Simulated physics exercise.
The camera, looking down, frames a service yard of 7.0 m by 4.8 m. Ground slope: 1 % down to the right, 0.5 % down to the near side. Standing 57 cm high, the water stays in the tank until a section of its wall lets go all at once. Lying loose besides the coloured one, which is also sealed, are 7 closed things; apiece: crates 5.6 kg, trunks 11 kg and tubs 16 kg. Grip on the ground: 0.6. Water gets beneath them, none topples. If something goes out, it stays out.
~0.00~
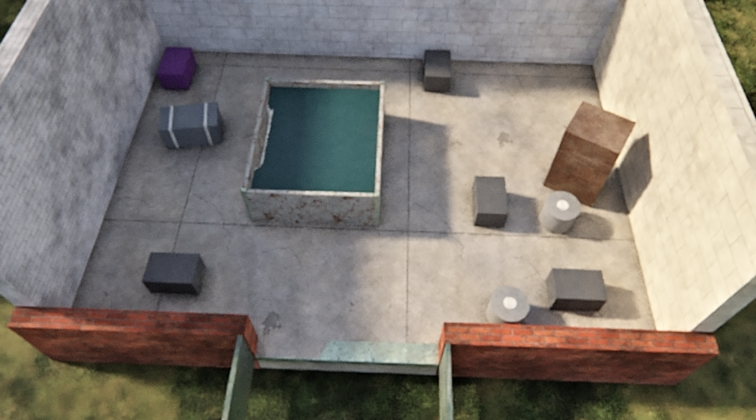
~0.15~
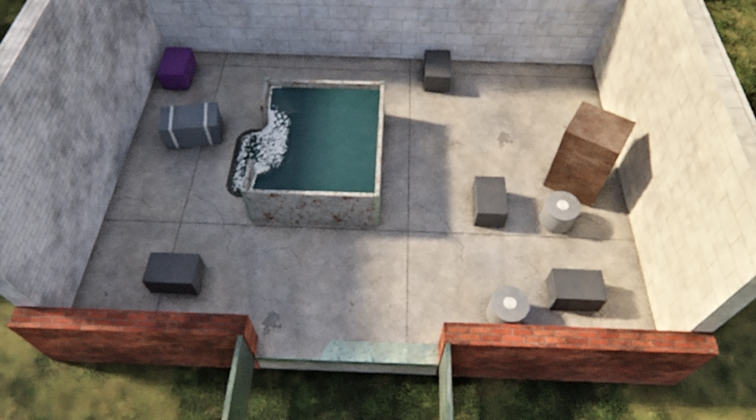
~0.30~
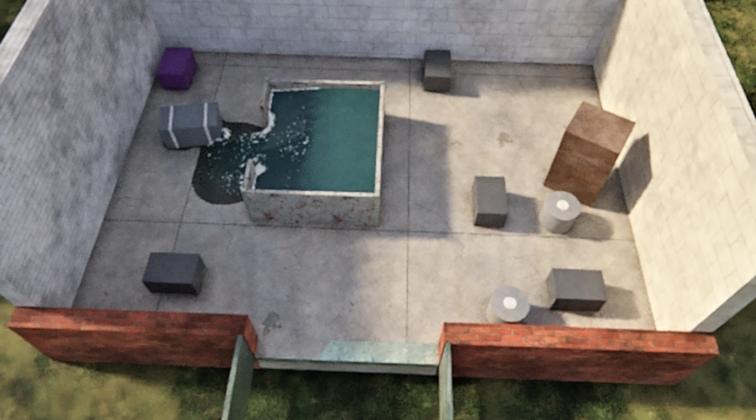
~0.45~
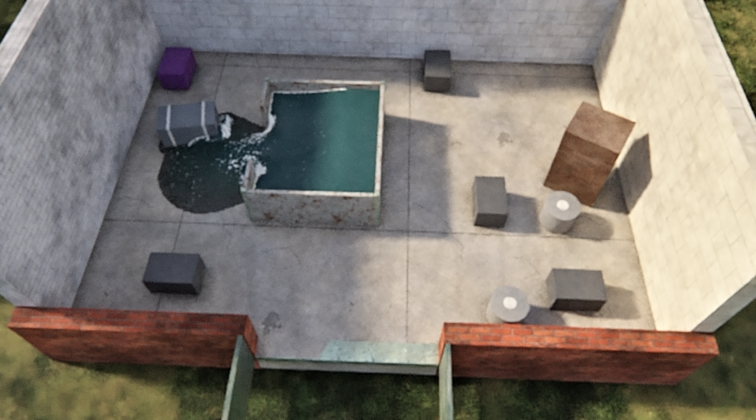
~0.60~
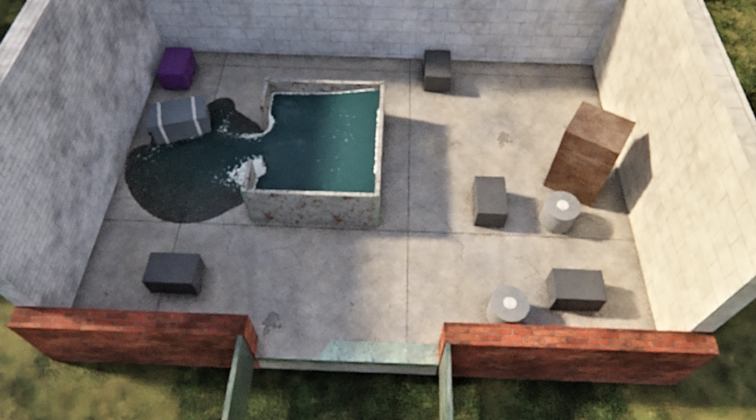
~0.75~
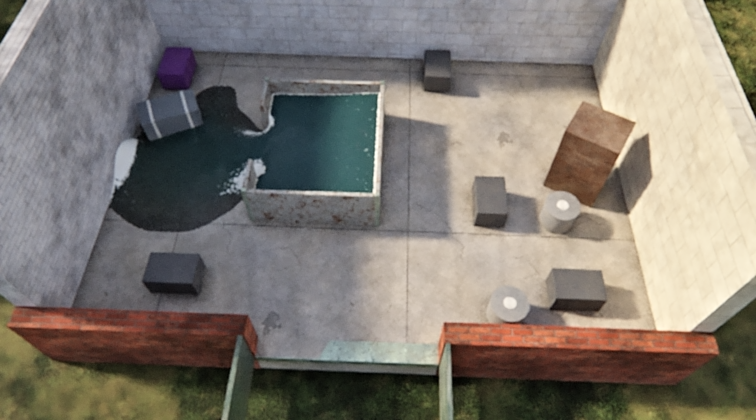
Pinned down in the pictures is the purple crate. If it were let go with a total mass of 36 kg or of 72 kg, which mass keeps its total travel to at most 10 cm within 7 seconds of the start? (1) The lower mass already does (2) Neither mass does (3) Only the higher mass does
Option 3: Only the higher mass does.
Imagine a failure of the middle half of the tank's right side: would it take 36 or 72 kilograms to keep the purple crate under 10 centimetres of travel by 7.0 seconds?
Well, in that case the light one does it.
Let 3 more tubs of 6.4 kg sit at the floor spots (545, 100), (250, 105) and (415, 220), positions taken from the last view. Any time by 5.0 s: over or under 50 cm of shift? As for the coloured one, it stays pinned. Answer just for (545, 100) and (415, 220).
In that order: Not as far, then not as far.
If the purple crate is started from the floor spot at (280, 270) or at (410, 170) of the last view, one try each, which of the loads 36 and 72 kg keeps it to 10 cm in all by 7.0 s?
First spot: Light mass works; second spot: Light mass works.
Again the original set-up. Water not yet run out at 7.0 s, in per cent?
98 % or so.
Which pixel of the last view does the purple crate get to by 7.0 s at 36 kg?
About (255, 63).
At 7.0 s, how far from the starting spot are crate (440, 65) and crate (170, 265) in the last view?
250 cm and 200 cm.
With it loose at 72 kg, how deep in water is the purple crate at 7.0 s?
Depth: Approx. 7 cm.
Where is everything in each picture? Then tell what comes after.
In the first frame, the purple crate at (175, 61) rests on the ground; water covers 2.9 m2; 0 of 8 have shifted.
In the second frame, the purple crate at (175, 61), on the bottom; water covers 3.4 m2; 0 of 8 have shifted.
In the third frame, the purple crate at (175, 61) rests on the ground; 4.1 m2 under water; 0 of 8 have shifted.
In the fourth frame, the purple crate at (175, 61), on the bottom; water covers 4.8 m2; 0 of 8 have shifted.
In the fifth frame, the purple crate at (175, 61), on the bottom; 5.7 m2 under water; 1 of 8 have shifted.
In the sixth frame, the purple crate at (175, 61) rests on the ground; 6.5 m2 under water; 1 of 8 have shifted.
After 1.4 s the purple crate would be 1 cm from its start with 36 kg and 0 cm from its start with 72 kg; 5 cm of water round it then.
After 3.1 s the purple crate would be 82 cm from its start with 36 kg and 0 cm from its start with 72 kg; 12 cm of water round it then.
After 4.9 s the purple crate would be 125 cm from its start with 36 kg and 0 cm from its start with 72 kg; 10 cm of water round it then.
After 7.0 s the purple crate would be 125 cm from its start with 36 kg and 0 cm from its start with 72 kg; 7 cm of water round it then.
